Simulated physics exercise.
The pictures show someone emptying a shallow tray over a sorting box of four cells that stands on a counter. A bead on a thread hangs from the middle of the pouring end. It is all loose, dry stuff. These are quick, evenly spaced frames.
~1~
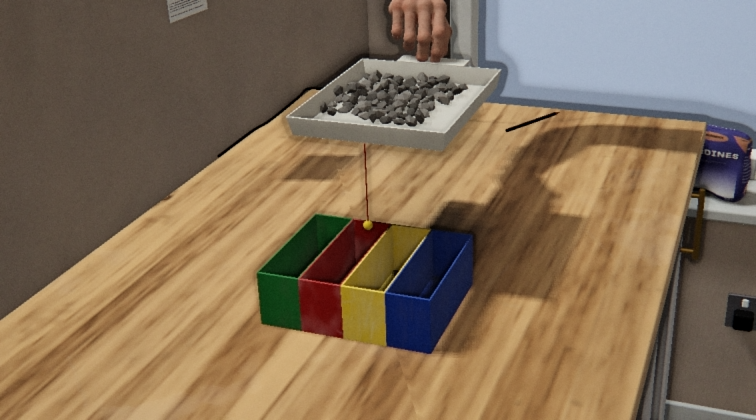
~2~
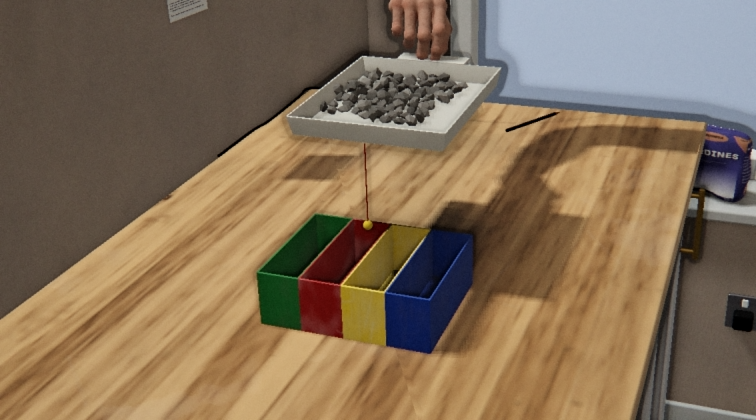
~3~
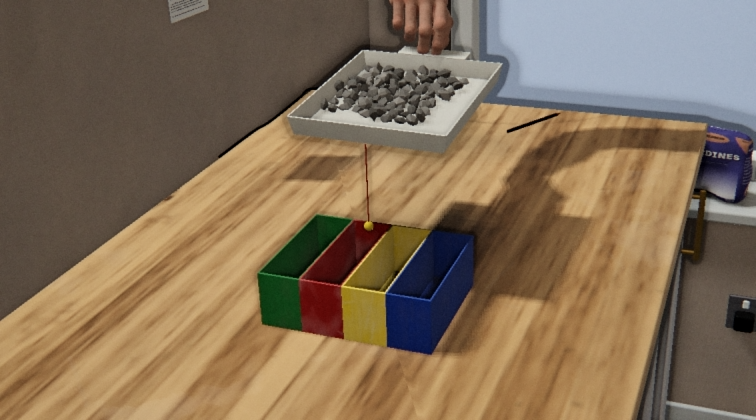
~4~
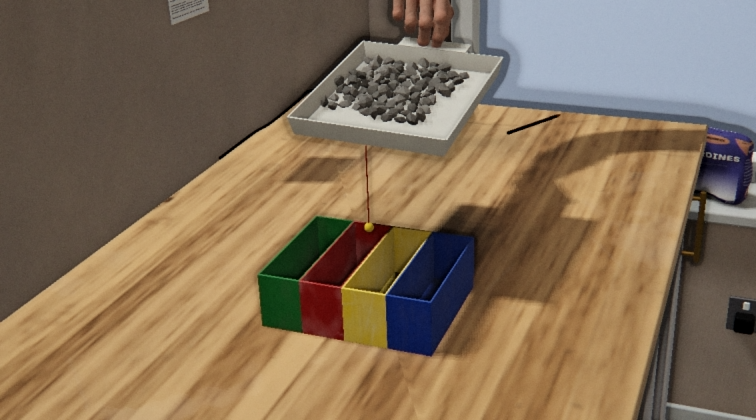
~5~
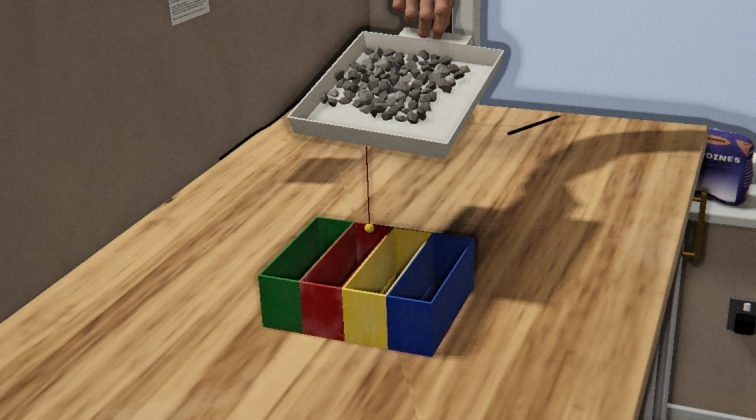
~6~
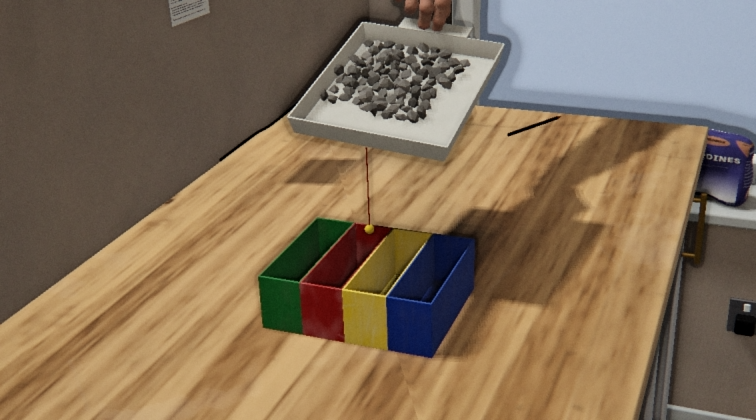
A hand gradually raising the back of a shallow tray of grey gravel above a green, red, yellow and blue sorting box.
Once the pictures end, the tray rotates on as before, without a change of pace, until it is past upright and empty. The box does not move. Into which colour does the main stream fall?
It favours the blue compartment.
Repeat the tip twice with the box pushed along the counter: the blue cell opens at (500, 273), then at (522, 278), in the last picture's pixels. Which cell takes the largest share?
At the first place the red cell, at the second the red one.
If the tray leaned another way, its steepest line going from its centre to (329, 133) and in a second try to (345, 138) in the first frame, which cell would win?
In turn: The cell in green; that green cell.
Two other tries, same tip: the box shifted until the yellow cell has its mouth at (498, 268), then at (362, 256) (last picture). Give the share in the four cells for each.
In turn 80 and 50 in a hundred.
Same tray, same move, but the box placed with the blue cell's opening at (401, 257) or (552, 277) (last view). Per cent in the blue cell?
First some 30, then 0 per cent.
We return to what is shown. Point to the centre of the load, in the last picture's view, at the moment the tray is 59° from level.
Near (401, 127).
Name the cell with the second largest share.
Second comes the yellow cell.
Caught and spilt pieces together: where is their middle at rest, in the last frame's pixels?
Around (419, 309).
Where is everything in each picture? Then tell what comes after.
Corners of the pouring end (292, 116) and (442, 131), level; middle of the load (392, 95), bits of gravel; bead on its thread (368, 225); green cell (279, 296); red cell (321, 303); yellow cell (364, 311); blue cell (408, 318), in the first frame.
Corners of the pouring end (292, 115) and (442, 131), level; middle of the load (392, 94), in the second frame.
Corners of the pouring end (293, 115) and (443, 134), tipped barely, lowest at the right corner; middle of the load (393, 90), in the third frame.
Corners of the pouring end (293, 116) and (443, 137), tipped a little, lowest at the right corner; middle of the load (393, 86), in the fourth frame.
Corners of the pouring end (293, 115) and (444, 140), tipped a little, lowest at the right corner; middle of the load (393, 80), in the fifth frame.
Corners of the pouring end (293, 115) and (444, 144), tipped a little, lowest at the right corner; middle of the load (393, 75); green cell (281, 300); red cell (322, 307); yellow cell (365, 314); blue cell (409, 322), in the sixth frame.
Just after the last frame, tray tipped steeply; almost all on the tray; about a tenth falling or outside the box.
A moment on, tray tipped right over; roughly half on the tray; about a tenth in the blue cell; about a tenth in the yellow cell; just a few in the red cell; roughly a quarter falling or outside the box.
Further on, tray tipped past a quarter turn; roughly half in the blue cell; roughly a third in the yellow cell; about a tenth in the red cell; about a tenth falling or outside the box.
When it is over, tray tipped past a quarter turn; roughly half in the blue cell; roughly a third in the yellow cell; about a tenth in the red cell; not one in the green cell; about a tenth outside the box.
